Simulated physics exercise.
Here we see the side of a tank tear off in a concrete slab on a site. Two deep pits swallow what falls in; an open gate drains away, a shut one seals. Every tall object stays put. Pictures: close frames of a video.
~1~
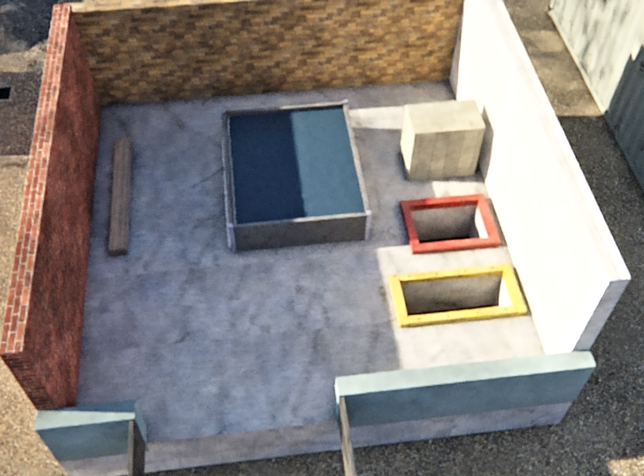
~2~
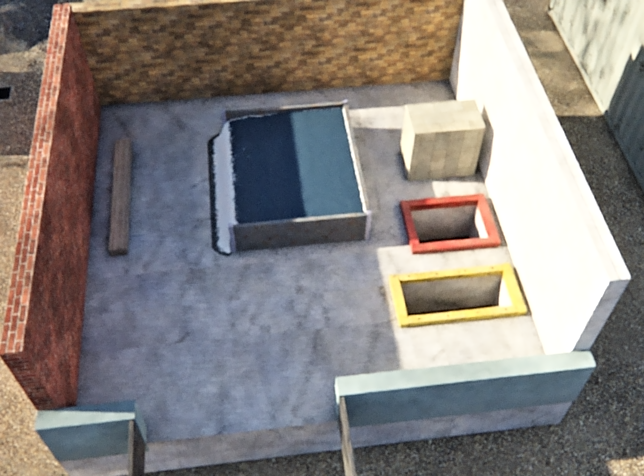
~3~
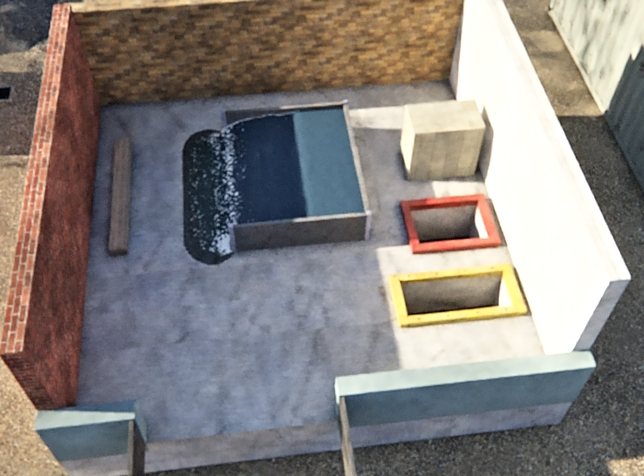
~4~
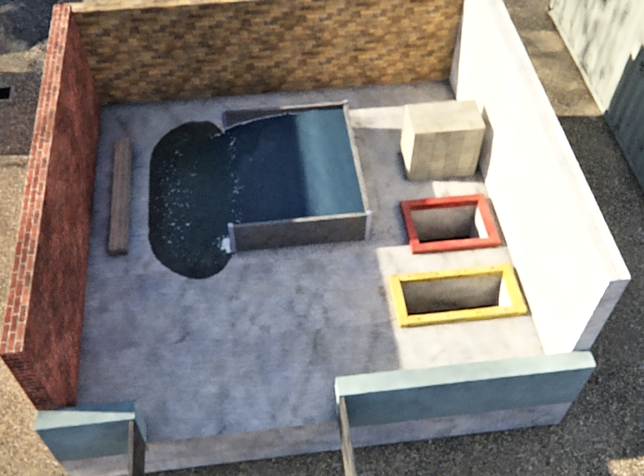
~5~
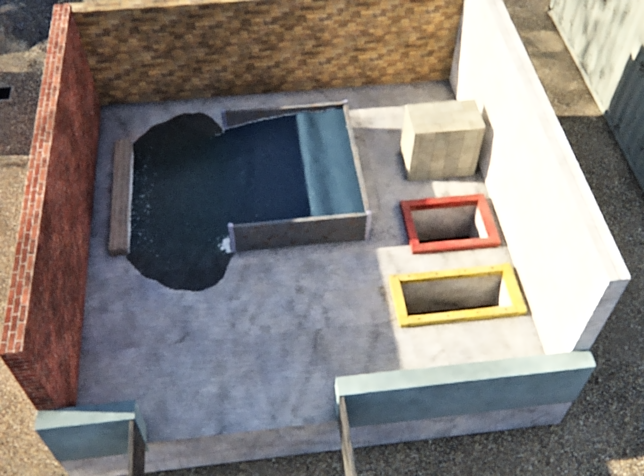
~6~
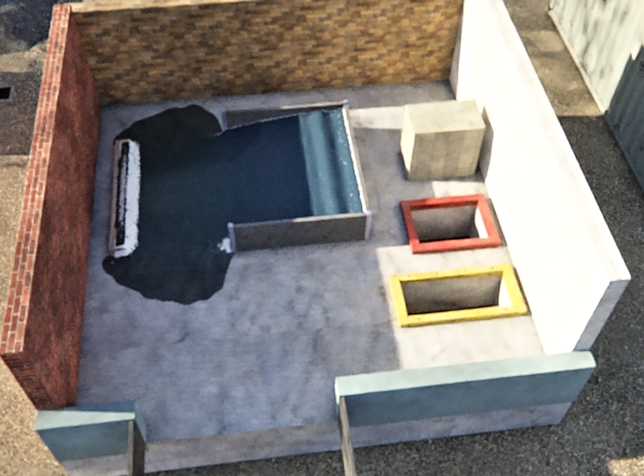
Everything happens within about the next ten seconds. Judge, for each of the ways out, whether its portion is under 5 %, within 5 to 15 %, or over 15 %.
Outcome: Gate: Upwards of fifteen per cent. Red pit: Short of a twentieth. Yellow pit: Short of a twentieth.
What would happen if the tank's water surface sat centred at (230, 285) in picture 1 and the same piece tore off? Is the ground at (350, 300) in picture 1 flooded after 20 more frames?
Untouched.
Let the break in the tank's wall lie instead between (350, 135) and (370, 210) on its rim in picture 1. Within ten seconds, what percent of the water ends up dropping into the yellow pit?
The yellow pit gets 6 per cent.
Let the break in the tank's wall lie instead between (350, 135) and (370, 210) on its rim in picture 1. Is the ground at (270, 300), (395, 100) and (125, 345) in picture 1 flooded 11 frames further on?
In the order asked: Out of reach, sodden, out of reach.
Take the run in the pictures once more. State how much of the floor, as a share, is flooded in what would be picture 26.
It comes out near 50 percent.
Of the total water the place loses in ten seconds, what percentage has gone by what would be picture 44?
It works out at roughly 55 per cent.
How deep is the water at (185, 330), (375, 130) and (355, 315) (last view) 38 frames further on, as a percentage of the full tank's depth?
Going in order, roughly 16, 4 and 2 %.
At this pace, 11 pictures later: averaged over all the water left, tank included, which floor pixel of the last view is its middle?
Point: (195, 198).
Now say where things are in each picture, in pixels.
Still water in the water tank at (292, 164), in the first picture.
Water pours out at (231, 183) and has run to (218, 138), in the second picture.
The front is at (203, 134), out from the gap at (231, 184), in the third picture.
The front is at (185, 129), out from the gap at (231, 185), in the fourth picture.
The front is at (161, 128), out from the gap at (231, 185), in the fifth picture.
The front is at (125, 136), out from the gap at (231, 186), in the sixth picture.
A moment on, water covers 30 % of the floor; the gate 0 %, the red pit 0 %, the yellow pit 0 %.
Next, water covers 30 % of the floor; the gate 0 %, the red pit 0 %, the yellow pit 0 %.
Then, water covers 50 % of the floor; the gate 1 %, the red pit 0 %, the yellow pit 0 %.
Later, water covers 70 % of the floor; the gate 13 %, the red pit 0 %, the yellow pit 0 %.
In the end, water covers 90 % of the floor; the gate 23 %, the red pit 0 %, the yellow pit 0 %.
